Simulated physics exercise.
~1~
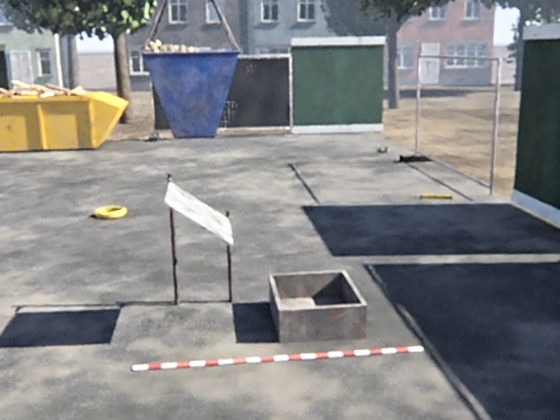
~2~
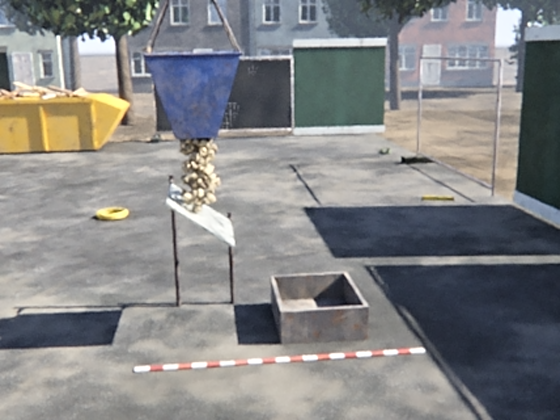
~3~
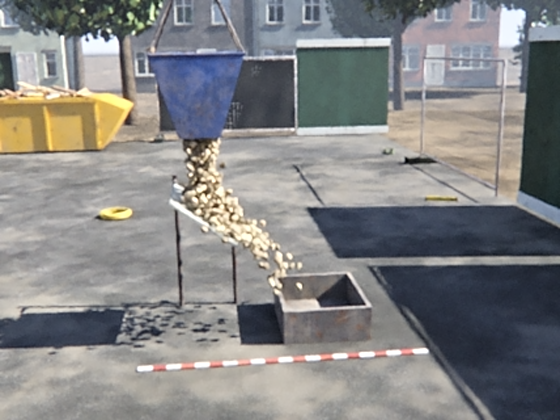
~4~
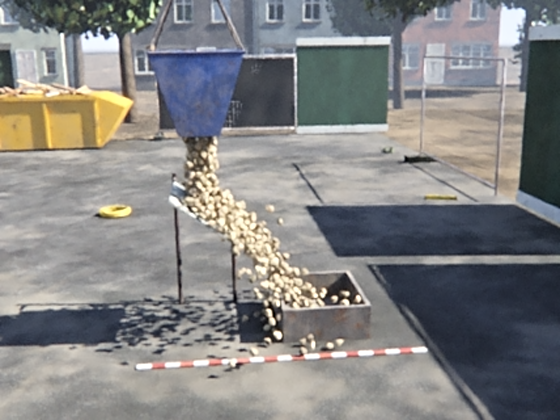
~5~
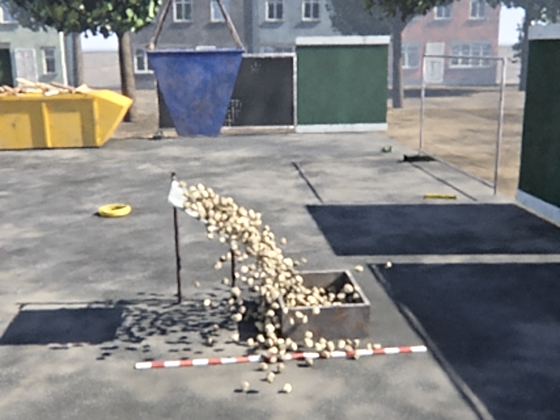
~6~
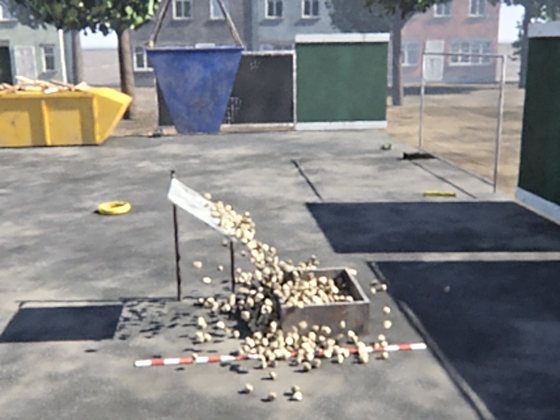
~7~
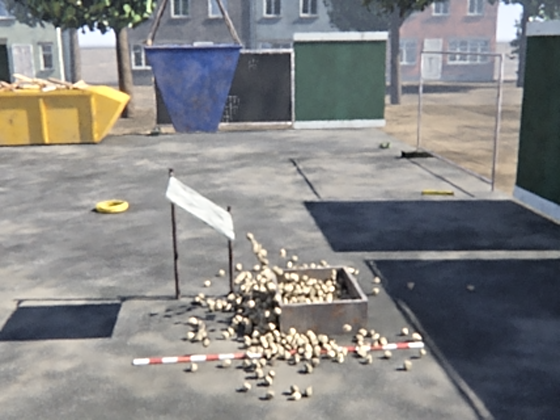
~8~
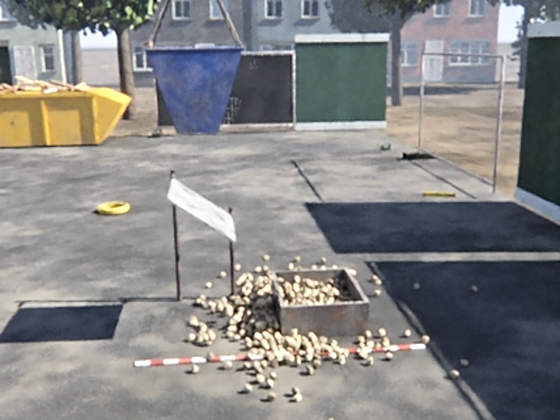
In a paved yard with buildings behind, a hanging blue skip releases pale stones from its bottom onto a sloping steel sheet, and they tumble down to the right until the skip empties, ending with many in the open bin and the rest scattered around it, across the striped staff.
